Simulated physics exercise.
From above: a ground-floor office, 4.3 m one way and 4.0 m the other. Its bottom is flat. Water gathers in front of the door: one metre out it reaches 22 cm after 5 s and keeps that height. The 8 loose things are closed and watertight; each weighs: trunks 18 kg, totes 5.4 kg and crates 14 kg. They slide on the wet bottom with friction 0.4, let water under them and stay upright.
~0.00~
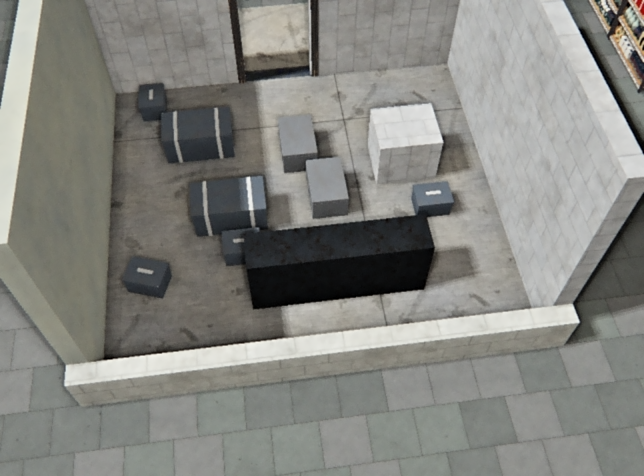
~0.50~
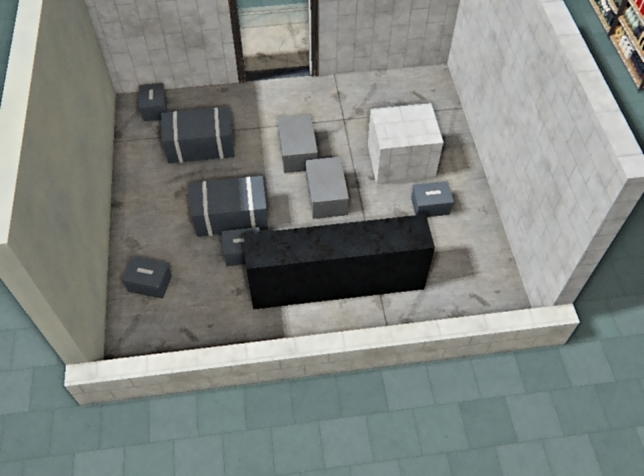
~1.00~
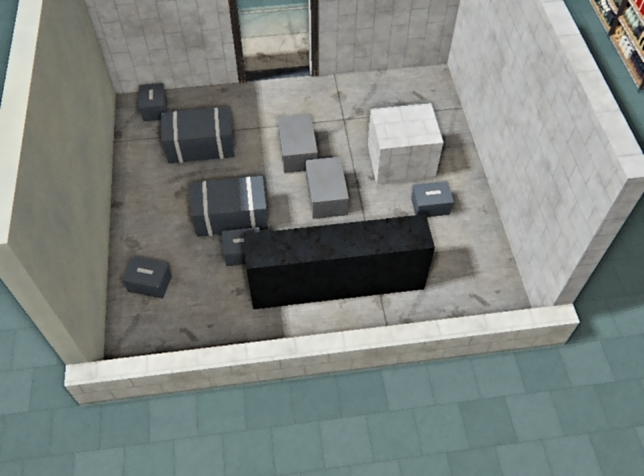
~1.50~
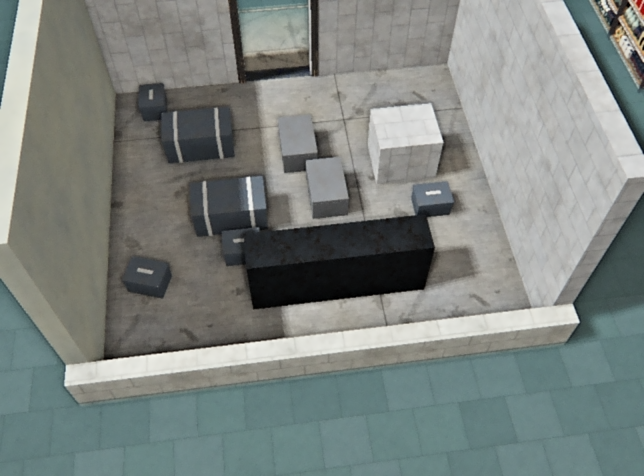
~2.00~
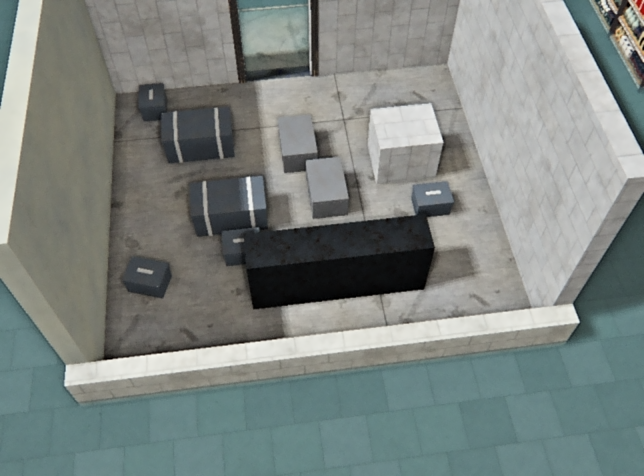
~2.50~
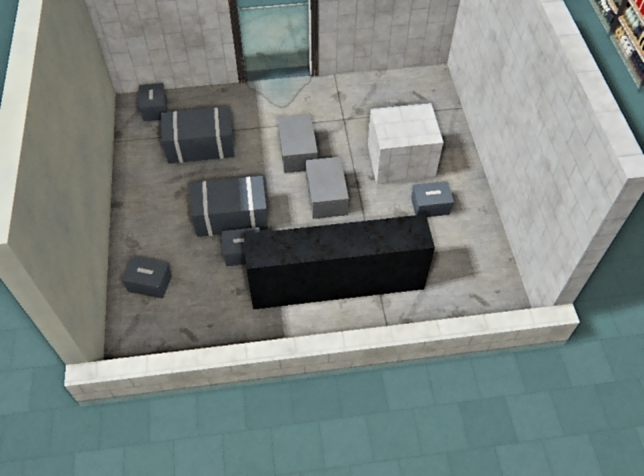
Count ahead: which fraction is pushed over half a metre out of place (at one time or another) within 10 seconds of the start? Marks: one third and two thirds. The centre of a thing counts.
It is two thirds or above.
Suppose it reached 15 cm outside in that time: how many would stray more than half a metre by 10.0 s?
Then 0.
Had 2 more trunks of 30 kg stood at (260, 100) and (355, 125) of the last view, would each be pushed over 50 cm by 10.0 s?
In that order: Over, short of it.
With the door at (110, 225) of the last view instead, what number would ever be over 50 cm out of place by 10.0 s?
Then 5.
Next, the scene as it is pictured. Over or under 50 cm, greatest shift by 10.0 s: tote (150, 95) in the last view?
It is under.
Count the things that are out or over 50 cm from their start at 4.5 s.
0 of them.
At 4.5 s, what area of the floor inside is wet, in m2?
About 4.0 m2.
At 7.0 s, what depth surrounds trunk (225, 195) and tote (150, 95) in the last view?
Roughly 4 and 2 cm.
After 3.5 s 0 of 8 are over 50 cm from their spots; 0 afloat.
After 4.5 s 0 of 8 are over 50 cm from their spots; 0 afloat.
After 7.0 s 1 of 8 are over 50 cm from their spots; 3 afloat.
After 10.0 s 6 of 8 are over 50 cm from their spots, and 6 have been at some point; 6 afloat.
